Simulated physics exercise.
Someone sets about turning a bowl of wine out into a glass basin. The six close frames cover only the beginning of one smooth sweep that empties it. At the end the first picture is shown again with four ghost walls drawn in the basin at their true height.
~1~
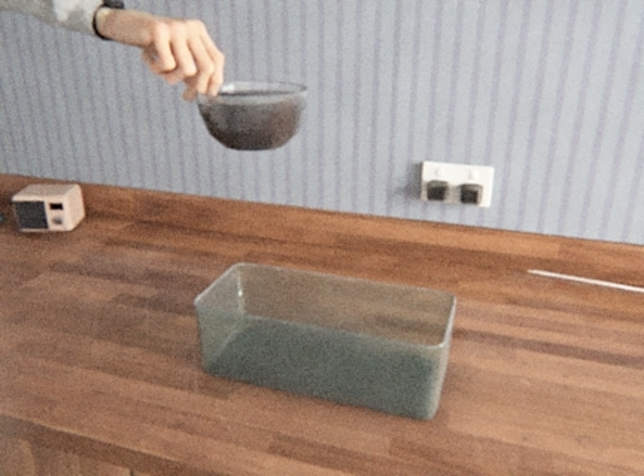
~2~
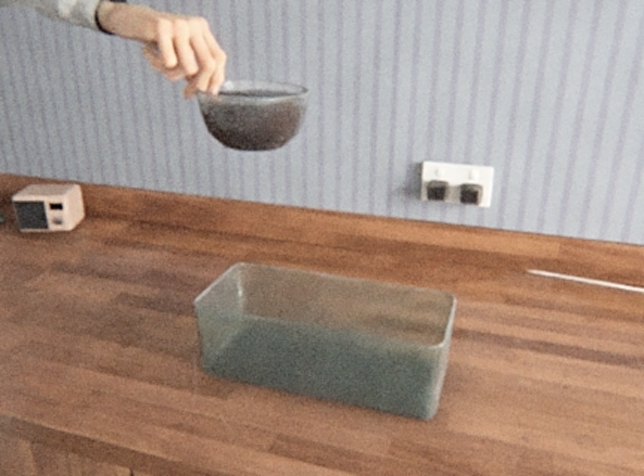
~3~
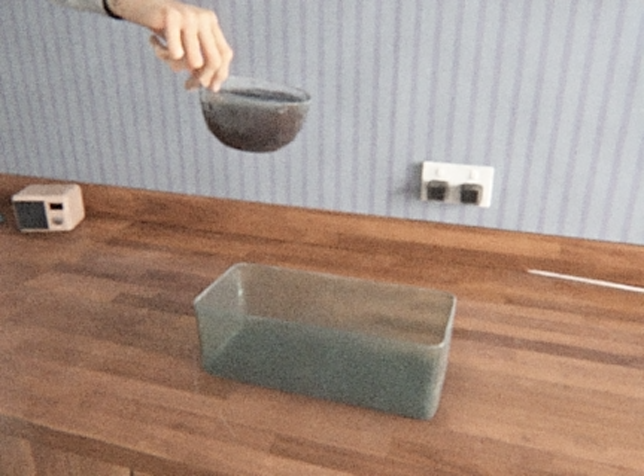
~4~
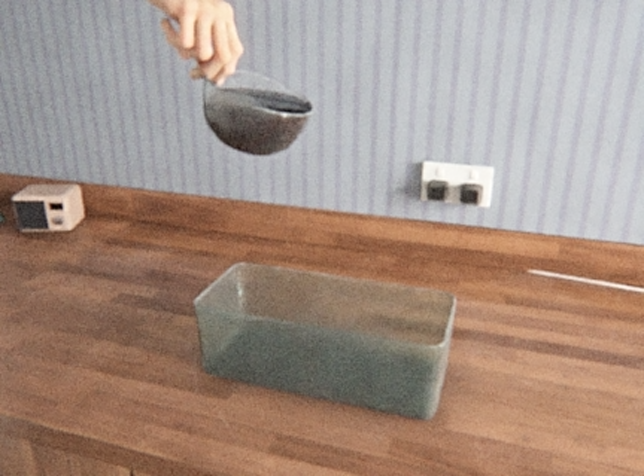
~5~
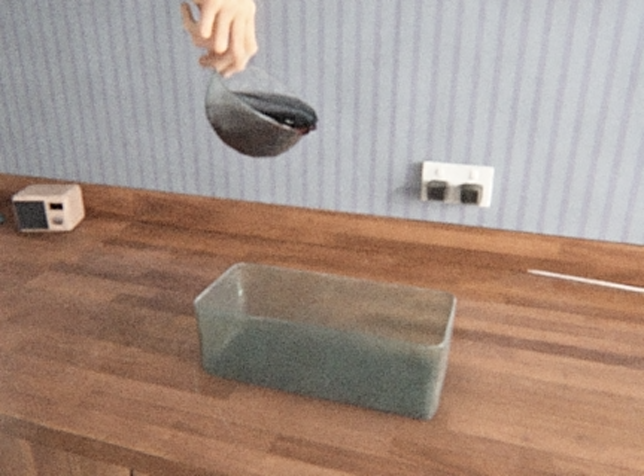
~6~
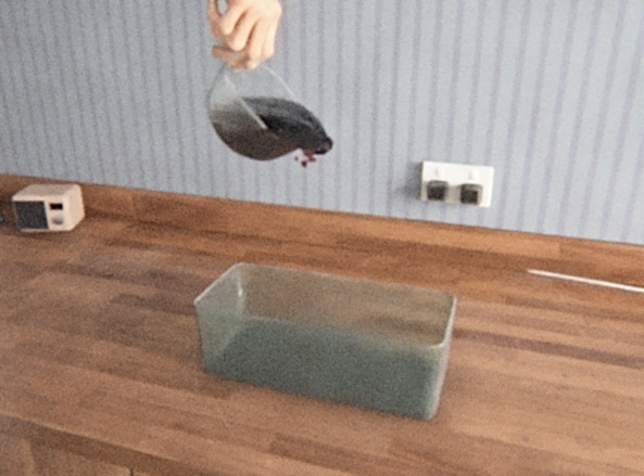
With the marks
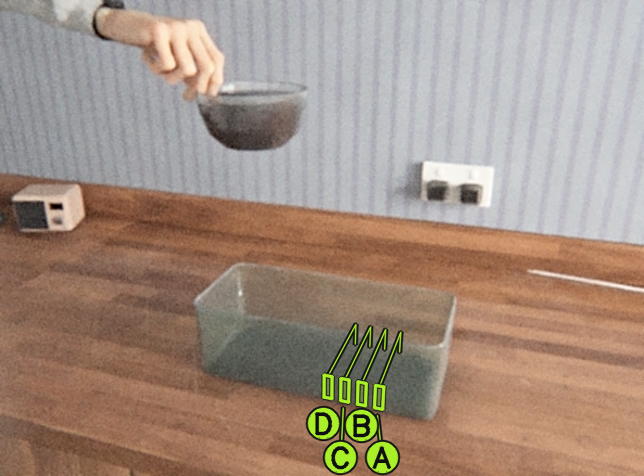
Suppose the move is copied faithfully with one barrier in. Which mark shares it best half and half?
Slot C.
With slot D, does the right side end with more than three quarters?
No.
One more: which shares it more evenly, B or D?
D.
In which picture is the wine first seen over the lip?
In picture 4.
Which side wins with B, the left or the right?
The left one.
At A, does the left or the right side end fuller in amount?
The left side.
On the marked copy, A at (377, 415); B at (360, 411); C at (343, 407); D at (326, 404).
For slot A, about 84 % ends left of the wall and 10 % right of it; 6 % is lost outside.
For slot B, about 74 % ends left of the wall and 19 % right of it; 7 % is lost outside.
For slot C, about 54 % ends left of the wall and 42 % right of it; 4 % is lost outside.
For slot D, about 32 % ends left of the wall and 65 % right of it; 3 % is lost outside.
